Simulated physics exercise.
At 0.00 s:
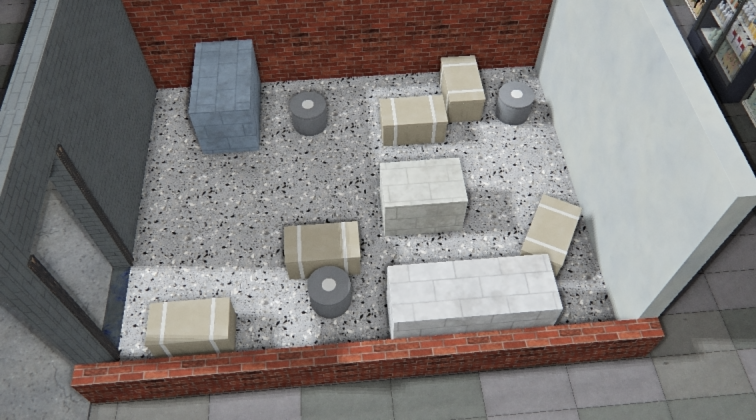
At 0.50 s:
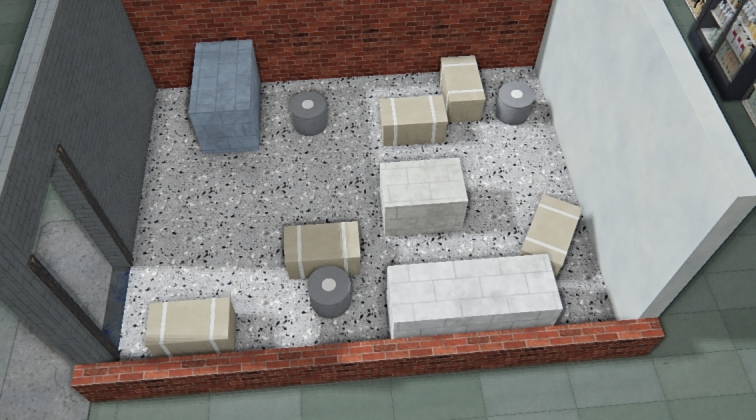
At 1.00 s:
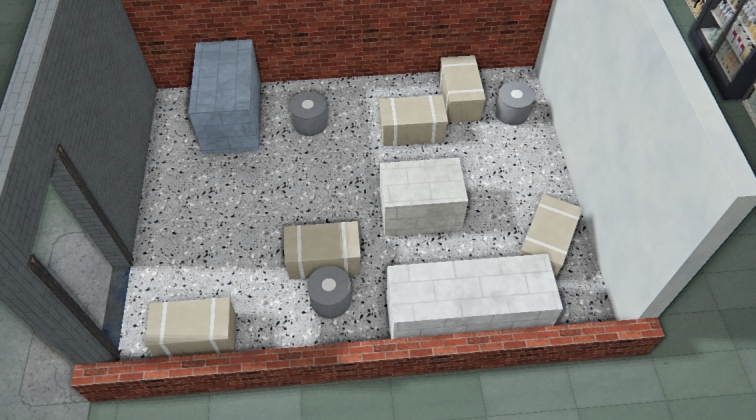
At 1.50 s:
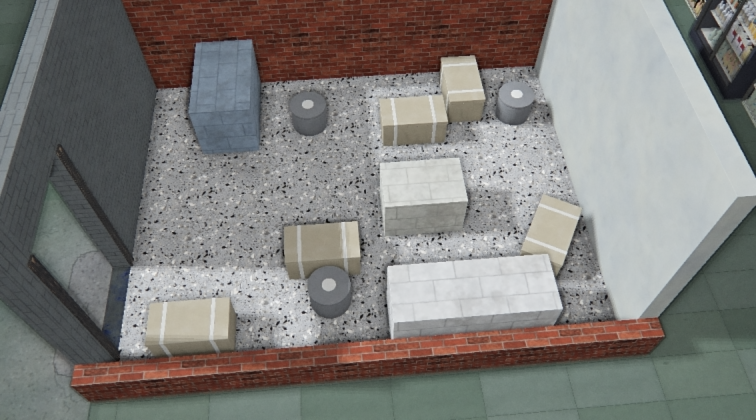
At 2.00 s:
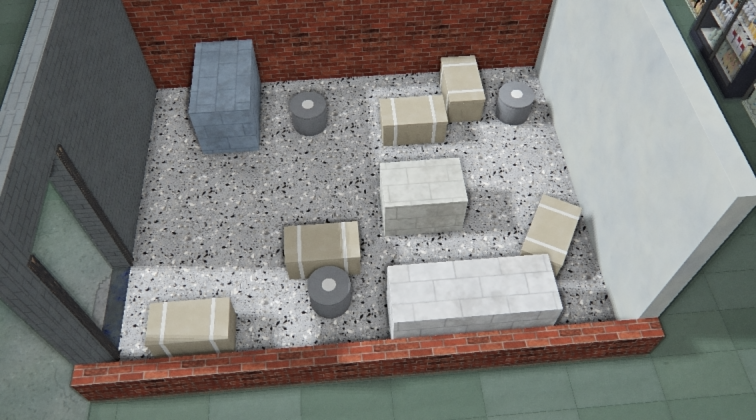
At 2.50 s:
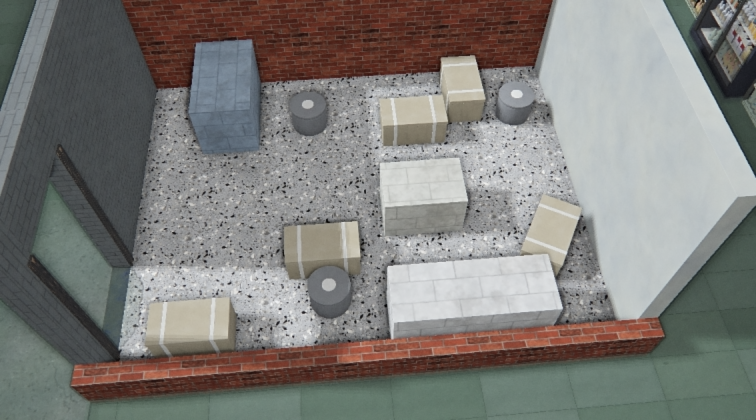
We see a walled room from above, with tan trunks, round grey tubs and large blocks on a speckled floor; nothing inside visibly moves, while the ground outside changes from grey to green and the patch by the left doorway alters.
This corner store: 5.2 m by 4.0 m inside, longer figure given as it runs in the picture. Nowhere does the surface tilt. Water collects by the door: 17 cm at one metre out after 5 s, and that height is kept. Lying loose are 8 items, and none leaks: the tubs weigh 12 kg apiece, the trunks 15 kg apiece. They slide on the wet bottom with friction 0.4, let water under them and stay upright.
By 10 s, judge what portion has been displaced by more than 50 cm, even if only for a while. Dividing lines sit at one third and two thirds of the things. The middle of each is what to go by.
My call: One to two thirds of them.
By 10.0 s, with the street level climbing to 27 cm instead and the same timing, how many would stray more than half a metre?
I count 5 of them in that case.
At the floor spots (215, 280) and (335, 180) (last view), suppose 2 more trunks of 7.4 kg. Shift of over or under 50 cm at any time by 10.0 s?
Order as asked - beyond the cutoff and beyond the cutoff.
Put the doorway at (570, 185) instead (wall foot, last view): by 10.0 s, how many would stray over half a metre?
1.
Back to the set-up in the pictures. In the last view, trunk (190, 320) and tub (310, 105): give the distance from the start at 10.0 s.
200 cm, 0 cm.
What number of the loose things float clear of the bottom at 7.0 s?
I count 1.
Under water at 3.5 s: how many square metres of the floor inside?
Somewhere around 1.0 m2, roughly.
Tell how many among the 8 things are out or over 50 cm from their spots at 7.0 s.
The answer is 2.
After 3.5 s 0 of 8 are over 50 cm from their spots; 0 afloat.
After 4.5 s 0 of 8 are over 50 cm from their spots; 0 afloat.
After 7.0 s 2 of 8 are over 50 cm from their spots; 1 afloat.
After 10.0 s 3 of 8 are over 50 cm from their spots, and 3 have been at some point; 1 afloat.
